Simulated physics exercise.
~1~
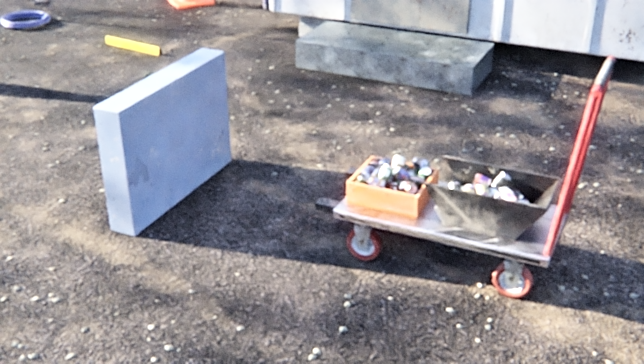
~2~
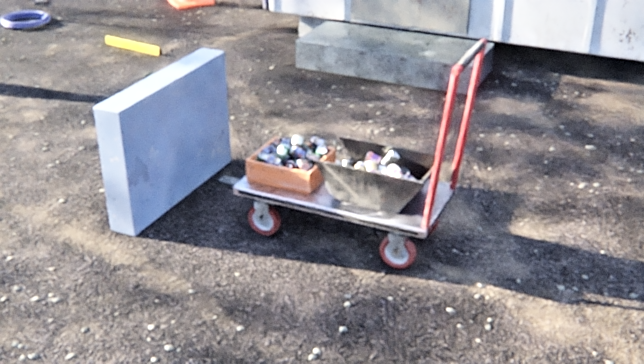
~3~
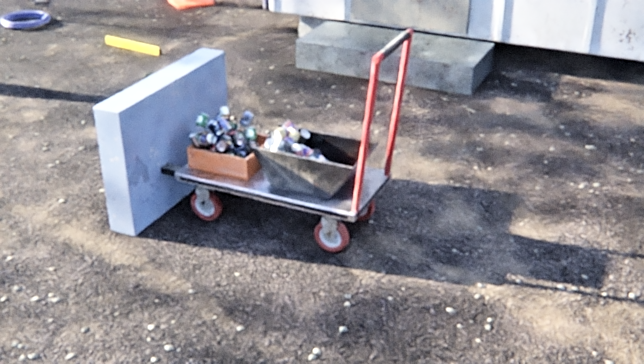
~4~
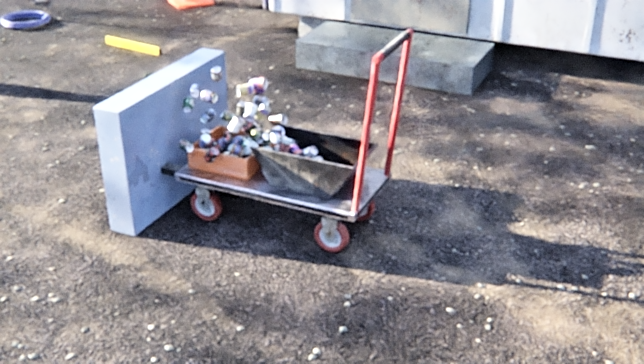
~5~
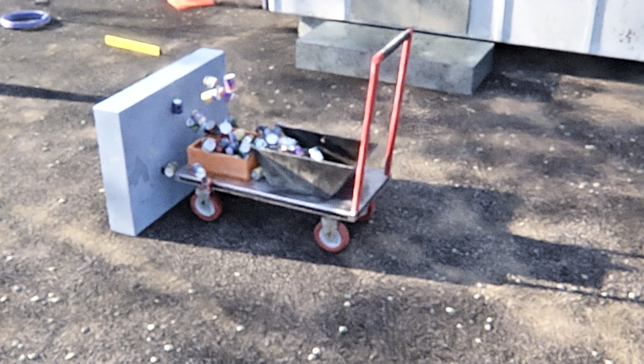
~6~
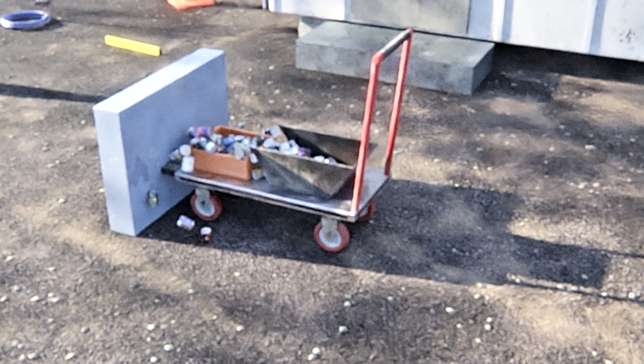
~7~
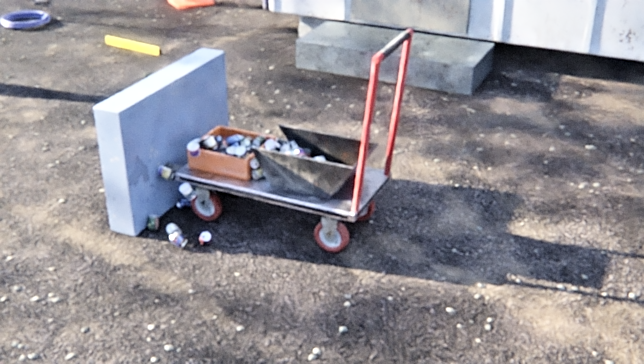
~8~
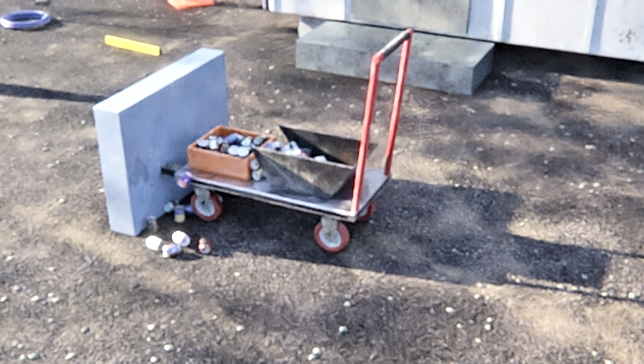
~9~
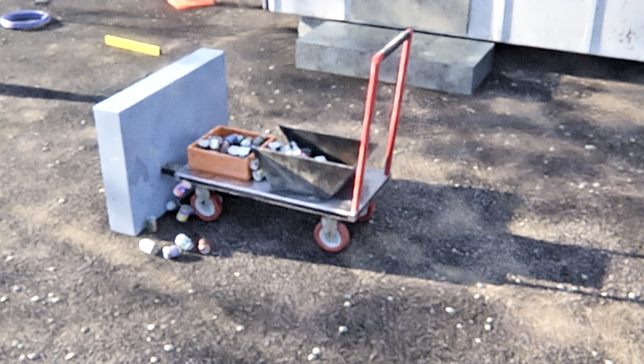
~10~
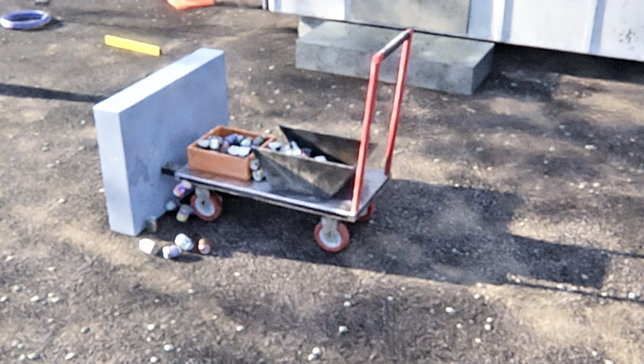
At the start, a platform trolley with a red handle rolls left across dark, pebbly ground toward an upright grey slab, carrying an orange tote and a black tote filled with small cans. The trolley stops abruptly beside the slab, and the cans surge up and to the left. Some fly above the orange tote toward the slab, while others tumble from the black tote toward the orange one. Several drop past the deck's left end and scatter on the ground. Finally, the trolley stands still, both totes in place and partly filled, with a small cluster of cans lying by the slab's base.
